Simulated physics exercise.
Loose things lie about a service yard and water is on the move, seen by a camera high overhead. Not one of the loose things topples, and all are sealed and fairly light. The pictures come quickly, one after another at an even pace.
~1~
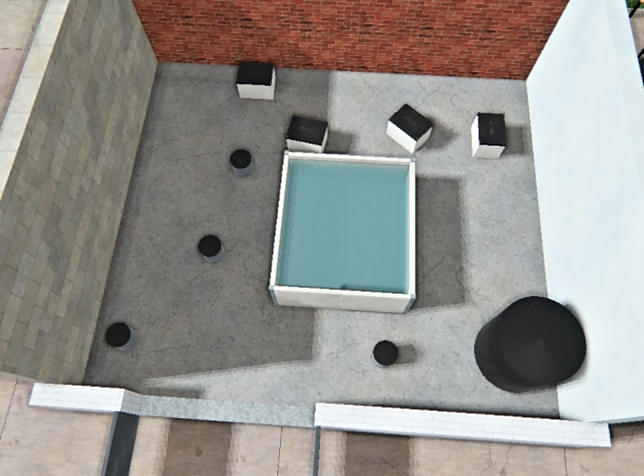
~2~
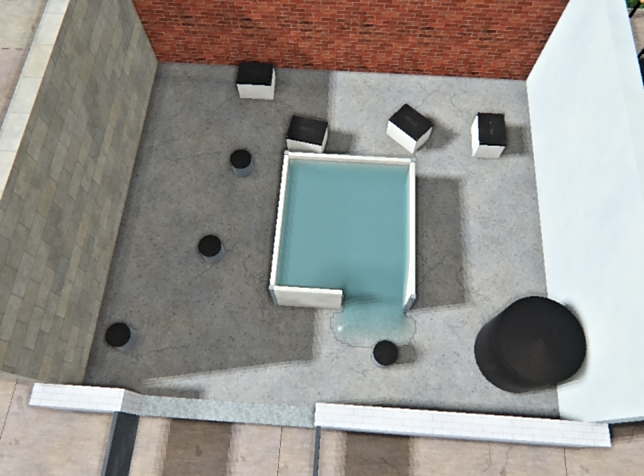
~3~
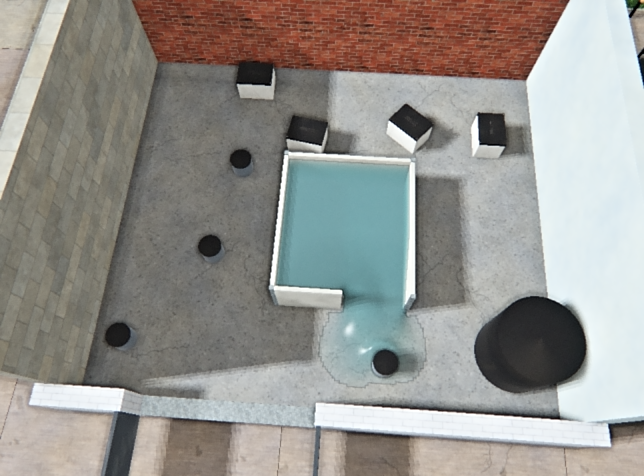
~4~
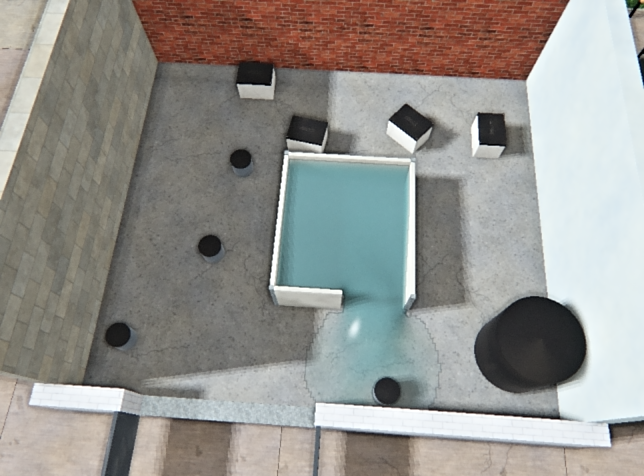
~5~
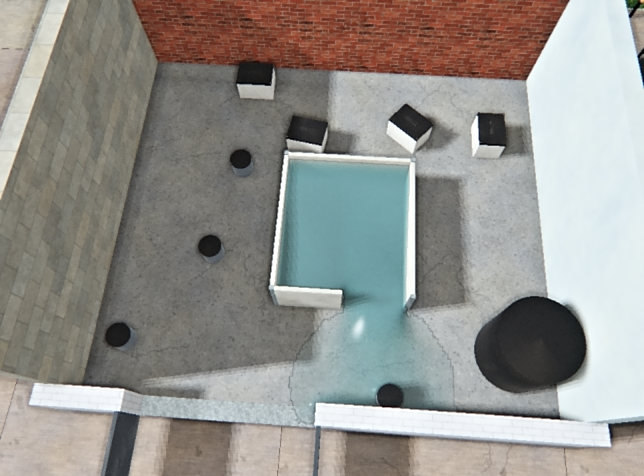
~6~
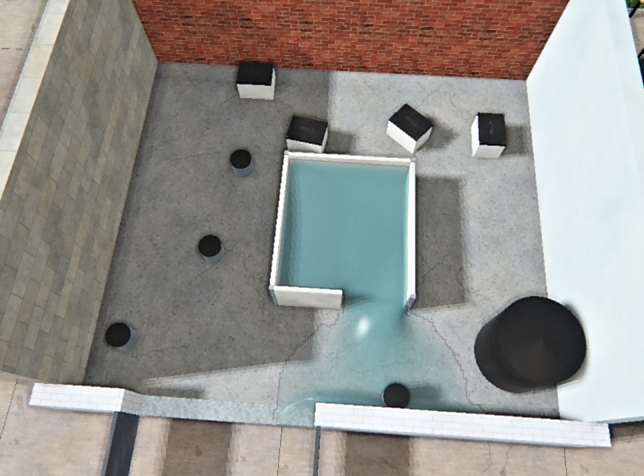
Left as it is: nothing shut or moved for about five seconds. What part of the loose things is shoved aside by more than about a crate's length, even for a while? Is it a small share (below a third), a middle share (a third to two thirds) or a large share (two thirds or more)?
A small share, below a third.
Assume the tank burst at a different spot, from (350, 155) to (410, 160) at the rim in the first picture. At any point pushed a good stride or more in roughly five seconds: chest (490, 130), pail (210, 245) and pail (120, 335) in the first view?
First covers that distance, second stays short of it, third stays short of it.
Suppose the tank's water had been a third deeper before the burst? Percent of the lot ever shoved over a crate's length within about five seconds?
About 40 %.
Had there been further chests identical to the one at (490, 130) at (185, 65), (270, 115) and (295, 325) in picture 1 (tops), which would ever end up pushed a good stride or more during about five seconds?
In sequence: Doesn't go far, doesn't go far, doesn't go far.
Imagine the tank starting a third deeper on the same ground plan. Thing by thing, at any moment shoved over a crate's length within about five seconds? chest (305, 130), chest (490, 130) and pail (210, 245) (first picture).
Not beyond that, then beyond that, then not beyond that.
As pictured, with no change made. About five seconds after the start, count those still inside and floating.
1 in all.
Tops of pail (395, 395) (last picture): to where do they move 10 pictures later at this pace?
Approximately at pixel (444, 322).
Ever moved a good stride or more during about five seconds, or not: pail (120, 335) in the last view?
Note - travel: Beyond that distance.
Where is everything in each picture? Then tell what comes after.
The first frame shows a pail at (386, 353) rests on the ground; a pail at (210, 245) rests on the ground; 0 of 8 have shifted.
The second frame shows a pail at (386, 353) rests on the ground; a pail at (210, 245) rests on the ground; 0 of 8 have shifted.
The third frame shows a pail at (386, 362) rests on the ground, close to its start; a pail at (210, 245) rests on the ground; 1 of 8 have shifted.
The fourth frame shows a pail at (387, 391), on the bottom, a stride from its start; a pail at (210, 245), on the bottom; 1 of 8 have shifted.
The fifth frame shows a pail at (390, 397) floats, a stride from its start; a pail at (210, 245), on the bottom; 1 of 8 have shifted.
The sixth frame shows a pail at (396, 397) floats, a stride from its start; a pail at (210, 245), on the bottom; 1 of 8 have shifted.
A moment on, 1 of 8 are well off their spots; 1 afloat.
Next, 1 of 8 are well off their spots; 0 afloat.
Later, 1 of 8 are well off their spots; 2 afloat.
In the end, 2 of 8 are well off their spots, and 2 have been at some point; 1 afloat.
